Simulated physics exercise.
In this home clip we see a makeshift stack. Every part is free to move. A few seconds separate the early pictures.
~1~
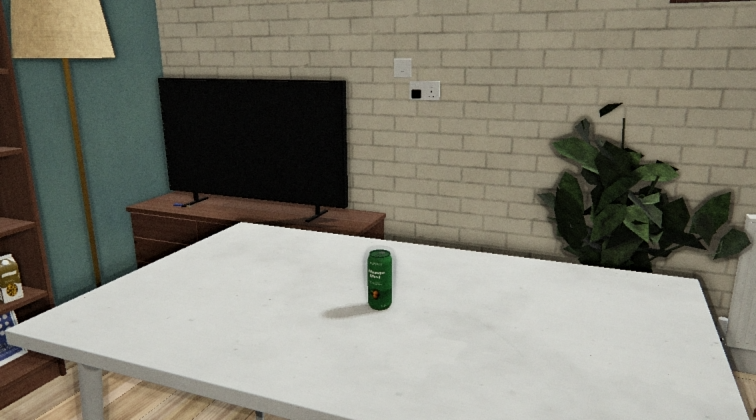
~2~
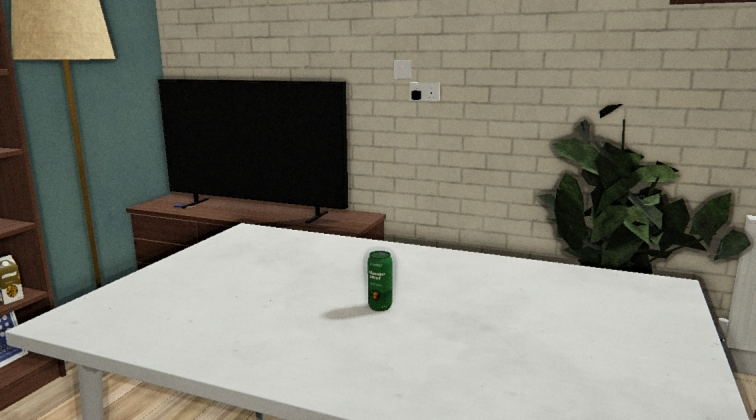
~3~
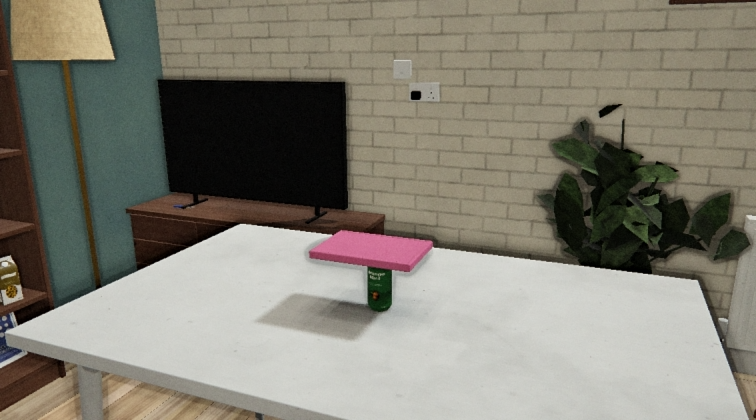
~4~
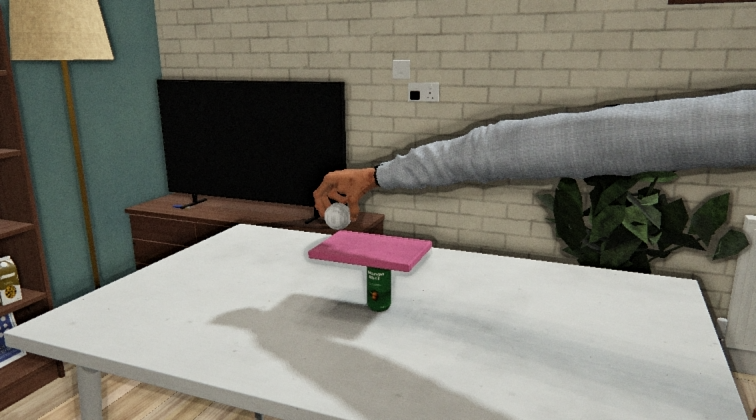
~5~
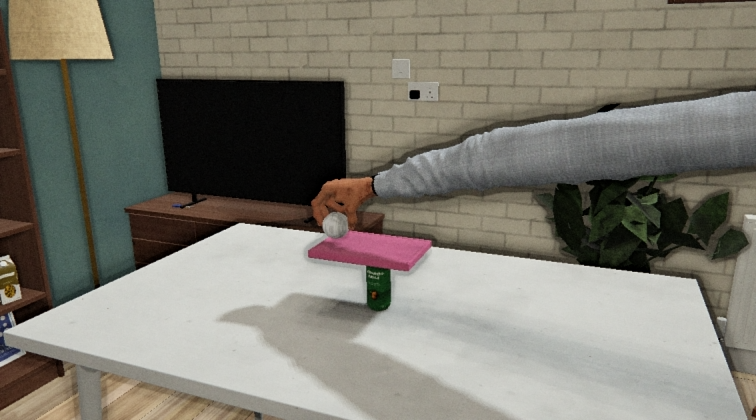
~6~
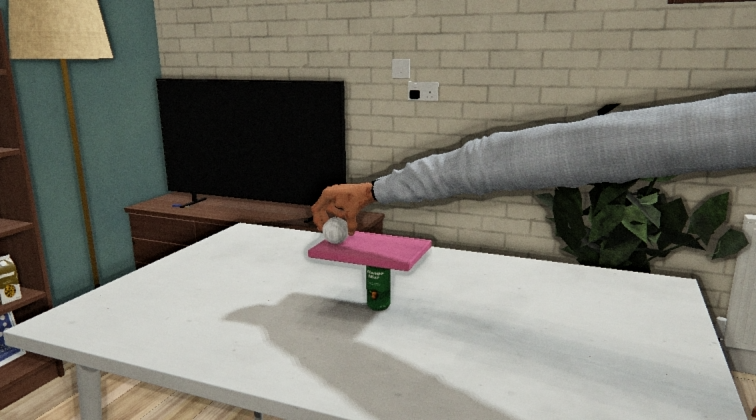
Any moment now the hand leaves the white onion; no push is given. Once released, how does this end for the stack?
Something drops or tips.
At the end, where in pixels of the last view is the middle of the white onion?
Near (319, 290).
Then, 0.30 s past the last view, white onion now fallen; pink lid rocked 56° from its first pose.
Then, 0.40 s past the last view, pink lid on its side.
Then, 0.60 s past the last view, white onion resting near (322, 291).
Then, 0.90 s past the last view, pink lid now fallen.
Finally, fallen, pink lid and white onion; green can still in place. Final places as the last picture's camera would see them, white onion near (319, 290). The stack gives way.
